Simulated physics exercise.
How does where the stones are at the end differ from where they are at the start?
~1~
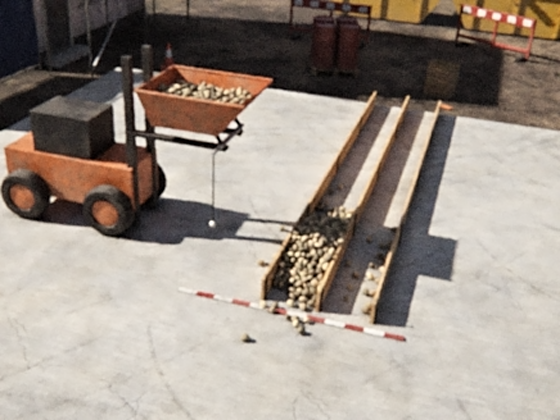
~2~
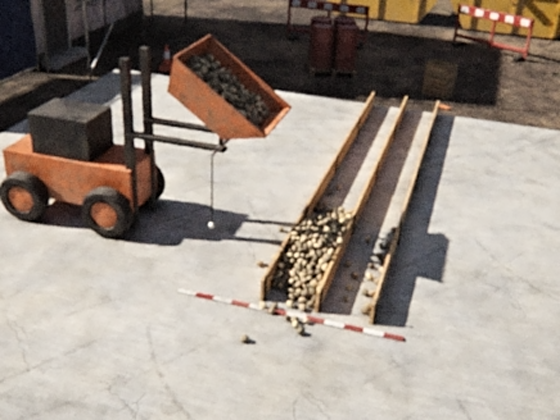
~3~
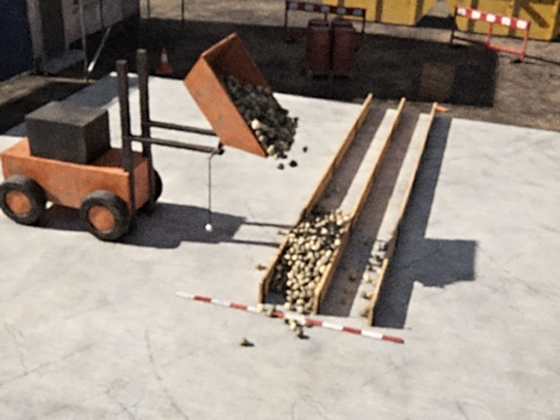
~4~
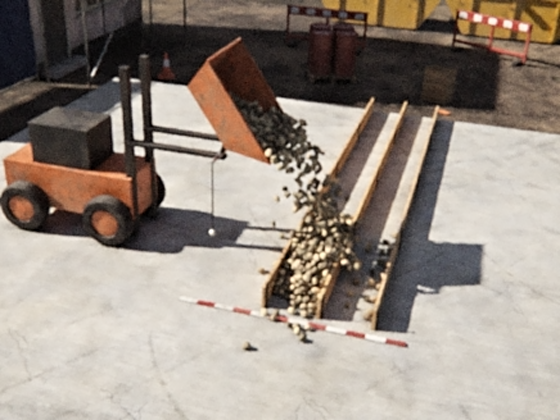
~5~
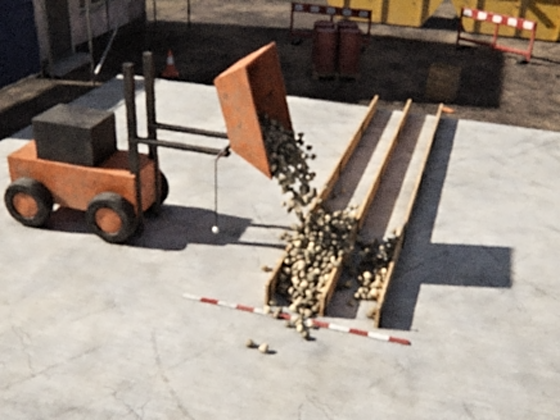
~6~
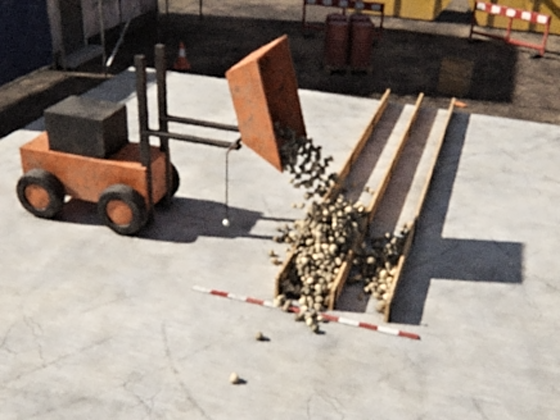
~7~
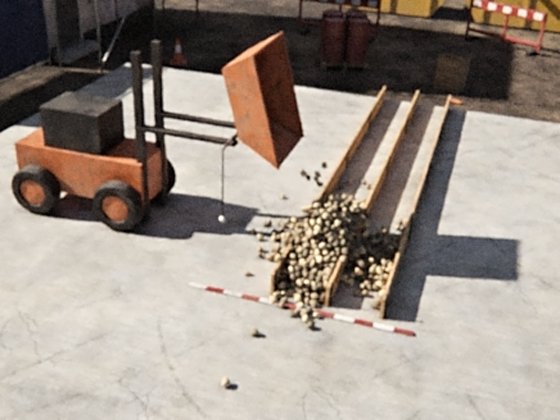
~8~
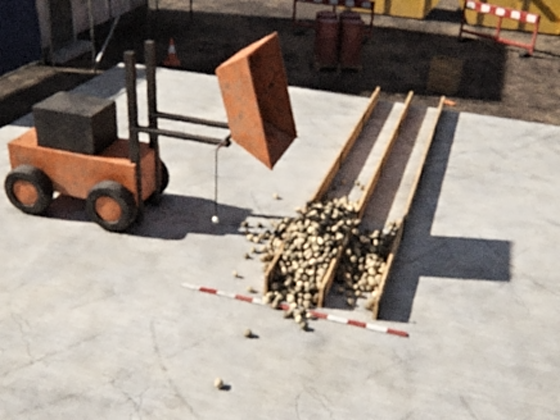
At the start the stones are split between the raised skip and a heap mostly in the left bay. At the end they are all down on the ground, lower and further right overall, in a broad heap across both bays with a few strays around it.
At the start, an orange forklift on the left holds a raised skip of stones level beside three long boards, with an earlier heap lying mostly in the left bay. The skip tips to the right, and a few stones begin to drop from its lower edge. It pauses steeply tilted as a stream pours onto the heap, then tips further and sheds most of what remains. The stones spread over the middle board into the right bay, while a few roll out in front. Finally the skip hangs empty above a broad heap across both bays, fuller on the left.
